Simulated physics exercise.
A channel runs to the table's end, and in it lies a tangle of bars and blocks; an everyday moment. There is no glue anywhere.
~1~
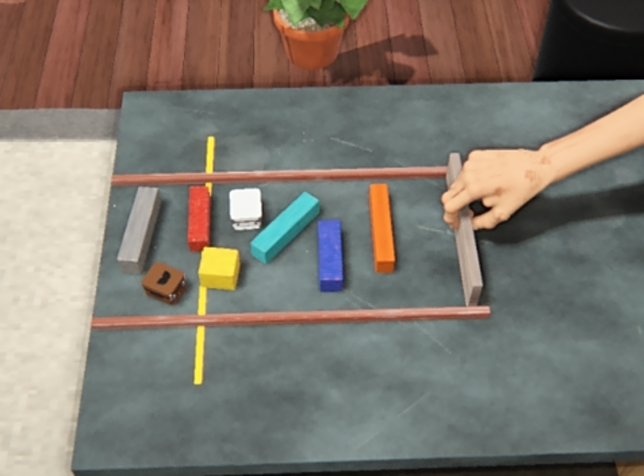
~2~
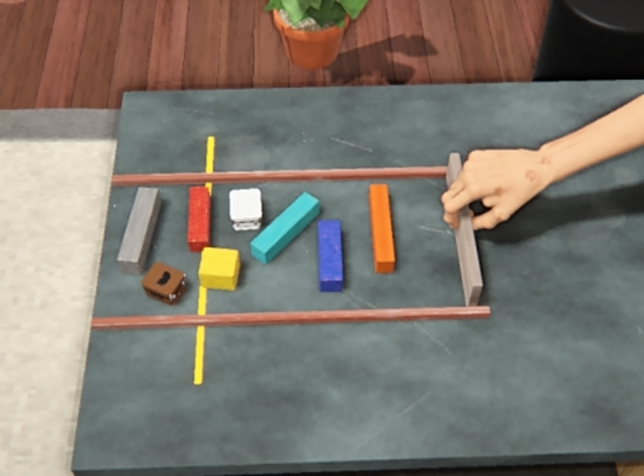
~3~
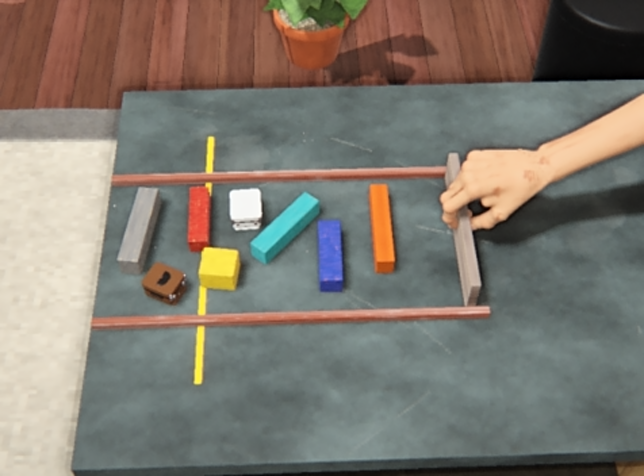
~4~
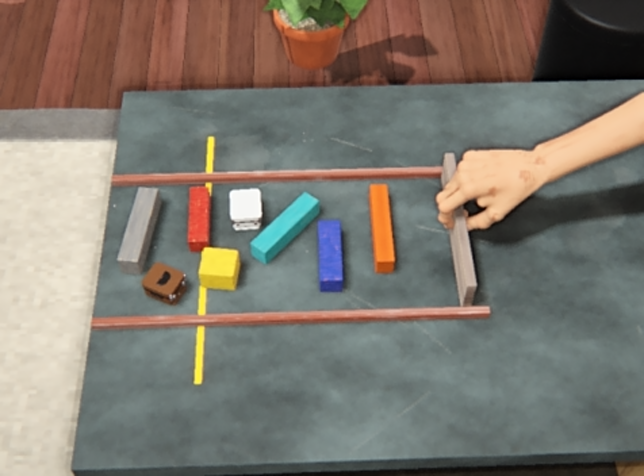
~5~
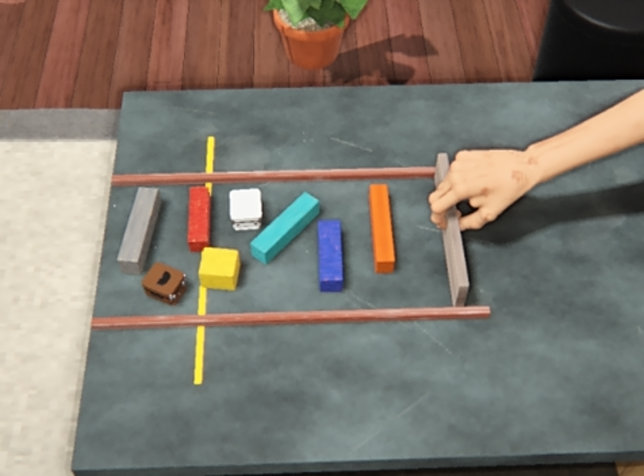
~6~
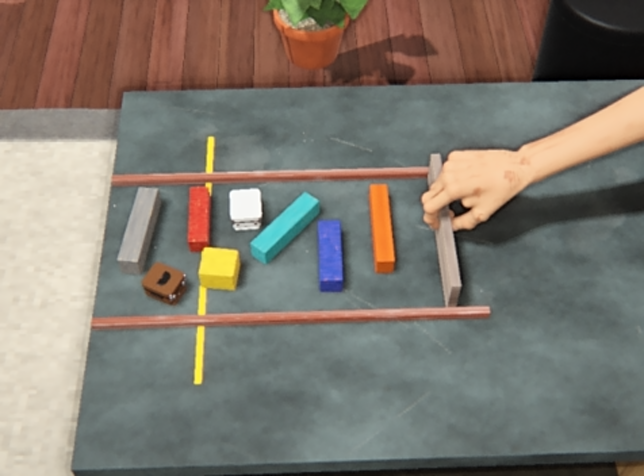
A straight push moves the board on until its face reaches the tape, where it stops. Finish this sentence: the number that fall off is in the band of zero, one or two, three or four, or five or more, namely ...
Namely zero.
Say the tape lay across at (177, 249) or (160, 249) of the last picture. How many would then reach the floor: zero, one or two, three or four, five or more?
Number down, tape by tape: Either three or four / three or four.
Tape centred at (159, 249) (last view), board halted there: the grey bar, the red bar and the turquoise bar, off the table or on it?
OK, so the grey bar comes off, the red bar comes off, and the turquoise bar? It stays where it is.
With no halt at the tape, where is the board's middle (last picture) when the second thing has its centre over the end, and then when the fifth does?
Earlier crossing: About (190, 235); later crossing: About (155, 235).
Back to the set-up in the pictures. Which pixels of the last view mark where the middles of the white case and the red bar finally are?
Approximately (157, 196) for one, approximately (127, 216) for the other.
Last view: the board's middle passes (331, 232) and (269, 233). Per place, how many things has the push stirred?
At the first place 3, at the second 6.
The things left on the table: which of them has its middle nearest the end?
The one out in front is the grey bar.
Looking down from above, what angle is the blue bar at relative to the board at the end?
Out of line by around 0°.
Soon after, none off yet; grey bar at rest near (140, 230); brown case at rest near (164, 285); red bar at rest near (200, 219).
In the end, the number that fall off is zero.
